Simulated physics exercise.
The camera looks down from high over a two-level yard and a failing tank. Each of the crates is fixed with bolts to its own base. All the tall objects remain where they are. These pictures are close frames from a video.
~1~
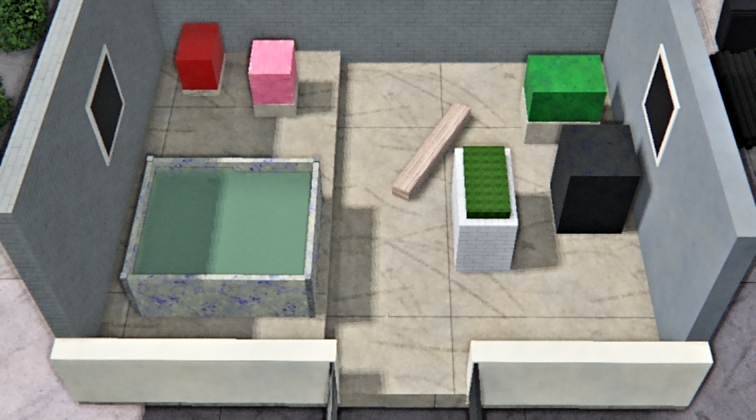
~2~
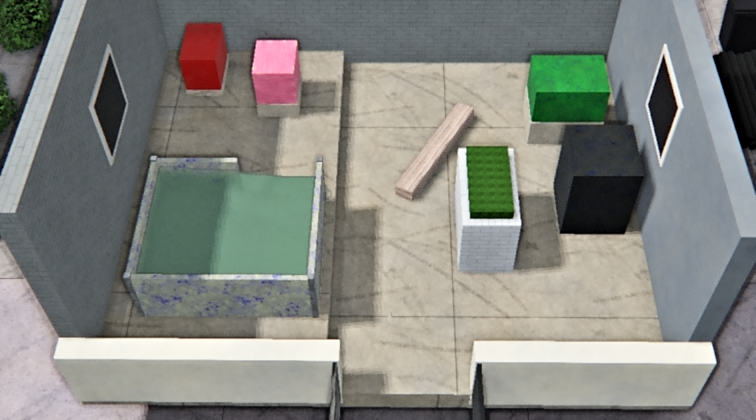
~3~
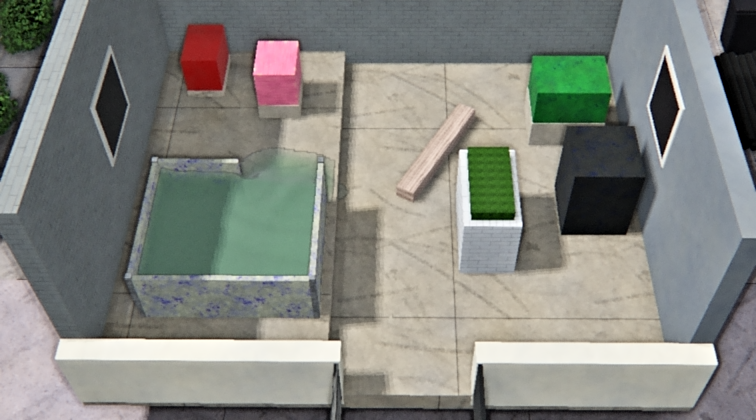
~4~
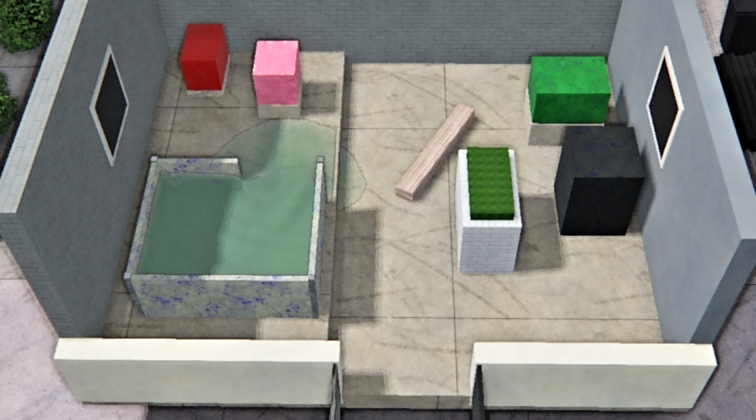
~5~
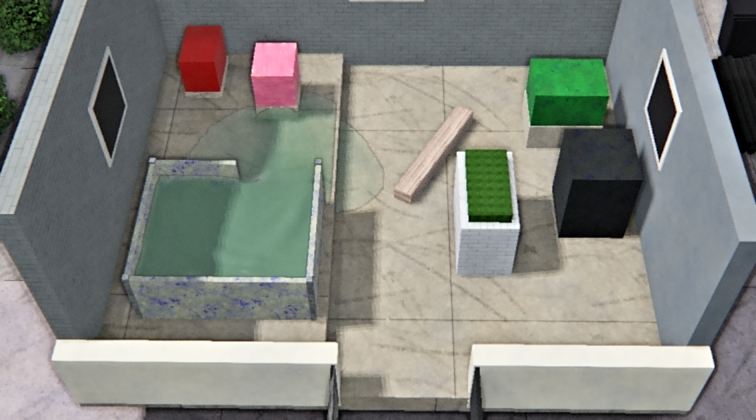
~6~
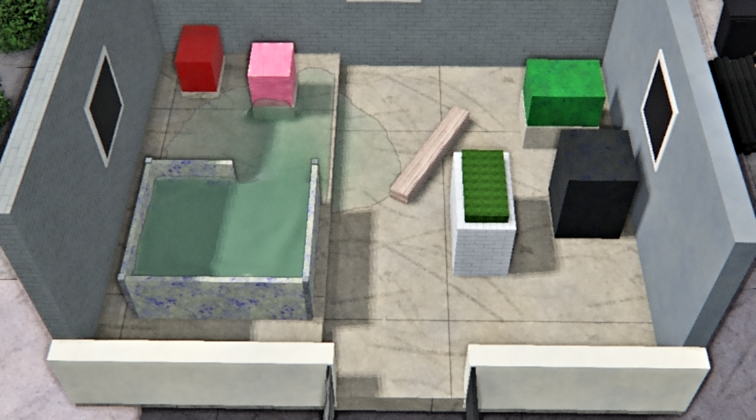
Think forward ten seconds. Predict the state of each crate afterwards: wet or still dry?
In order: As for the green crate it's untouched by the water. As for the pink crate it's moistened by the water. As for the red crate it's moistened by the water.
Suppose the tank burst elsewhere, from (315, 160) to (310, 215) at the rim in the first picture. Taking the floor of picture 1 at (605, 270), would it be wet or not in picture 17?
My call for that point is parched.
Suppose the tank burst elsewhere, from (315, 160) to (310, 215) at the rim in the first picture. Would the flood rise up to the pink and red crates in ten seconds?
Log: Pink crate stays clear; red crate stays clear.
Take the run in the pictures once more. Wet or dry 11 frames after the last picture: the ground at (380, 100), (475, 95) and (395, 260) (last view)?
Going through them one by one, the first is waterlogged, the second waterlogged and the third spared.
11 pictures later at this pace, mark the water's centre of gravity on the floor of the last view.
I'd put my finger on (277, 180).
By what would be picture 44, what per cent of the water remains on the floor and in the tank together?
Close to 100 %.
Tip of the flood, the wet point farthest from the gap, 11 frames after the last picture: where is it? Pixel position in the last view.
About (592, 76).
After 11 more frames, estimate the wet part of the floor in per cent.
I'd put it at roughly 40 per cent.
A moment on, water covers 30 % of the floor; the green crate not reached, the pink crate water round its plinth, the red crate water round its plinth.
Next, water covers 40 % of the floor; the green crate not reached, the pink crate water round its plinth, the red crate water round its plinth.
Then, water covers 50 % of the floor; the green crate water round its plinth, the pink crate water round its plinth, the red crate water round its plinth.
Later, water covers 80 % of the floor; the green crate water round its plinth, the pink crate water round its plinth, the red crate water round its plinth.
In the end, water covers 95 % of the floor; the green crate stayed above the water, the pink crate was topped, the red crate was topped.
